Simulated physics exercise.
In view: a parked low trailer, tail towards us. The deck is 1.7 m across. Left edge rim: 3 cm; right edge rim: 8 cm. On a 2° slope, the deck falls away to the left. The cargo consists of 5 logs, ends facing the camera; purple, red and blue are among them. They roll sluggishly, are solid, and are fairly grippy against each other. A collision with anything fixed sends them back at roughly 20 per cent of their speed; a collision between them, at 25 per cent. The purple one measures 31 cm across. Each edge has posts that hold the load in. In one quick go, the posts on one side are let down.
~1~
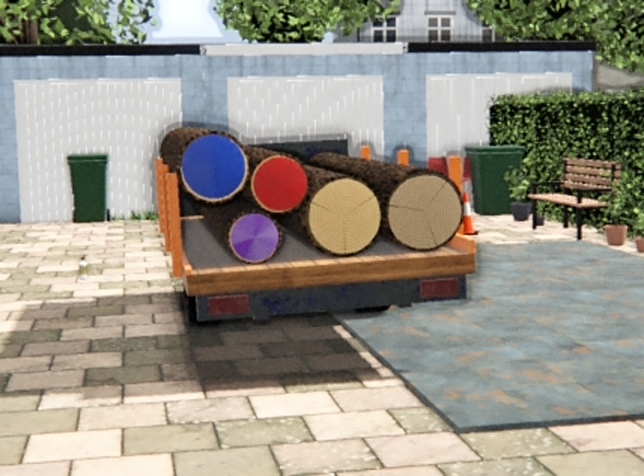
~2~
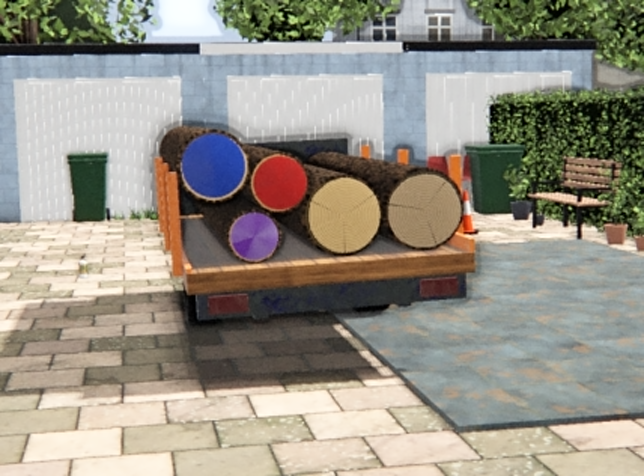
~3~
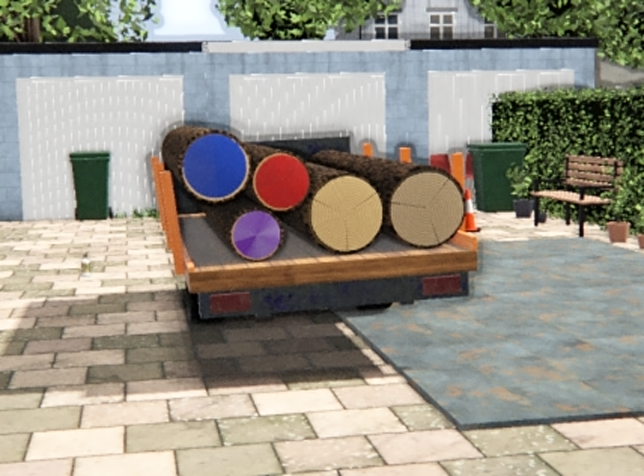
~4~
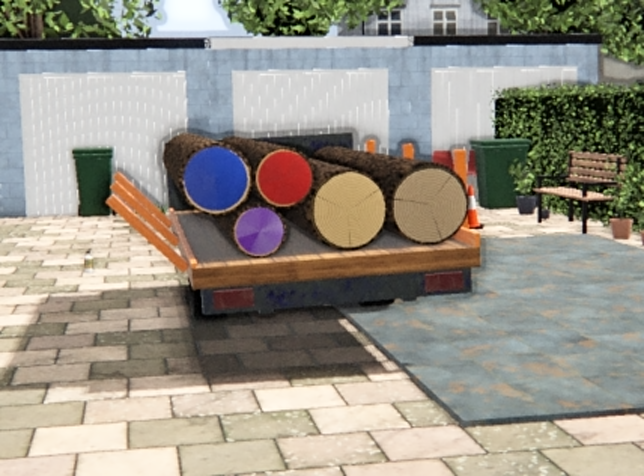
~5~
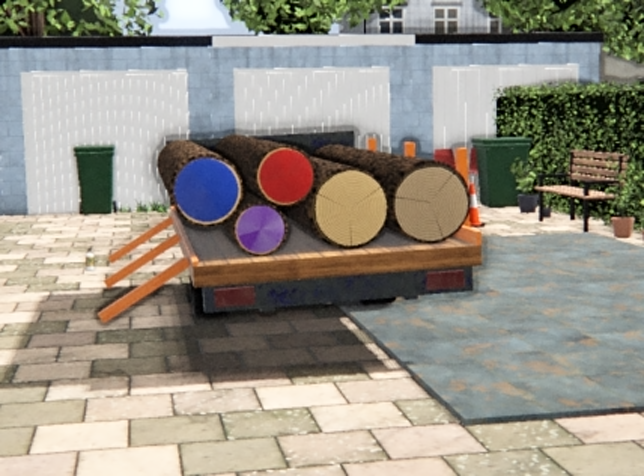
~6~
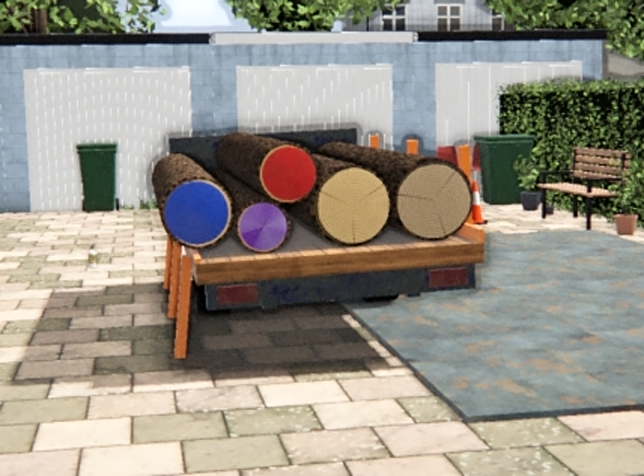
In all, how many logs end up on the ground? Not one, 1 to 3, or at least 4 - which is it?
It comes to 1 to 3.
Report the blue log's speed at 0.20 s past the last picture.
Reading: Roughly 1.0 m/s.
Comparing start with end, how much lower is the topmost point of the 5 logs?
Drop: Approx. 15 centimetres.
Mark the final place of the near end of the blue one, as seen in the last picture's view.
(6, 352).
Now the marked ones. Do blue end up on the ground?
As it turns out, blue gets free.
Then, 0.2 s after the last picture, purple is on the deck, 40 cm from the left edge; red is up on others, 55 cm from the left edge; blue is dropping off the left side; 1 of 5 is off.
Then, 0.3 s after the last picture, blue is dropping off the left side; no change for purple, red; 1 of 5 is off.
Then, 0.4 s after the last picture, blue is dropping off the left side; no change for purple, red; 1 of 5 is off.
Then, 0.5 s after the last picture, blue is on the ground to the left; no change for purple, red; 1 of 5 is off.
At rest (1.8 s after the last picture), purple is on the deck, 40 cm from the left edge; red is up on others, 55 cm from the left edge; blue is on the ground to the left; 1 of 5 is off.
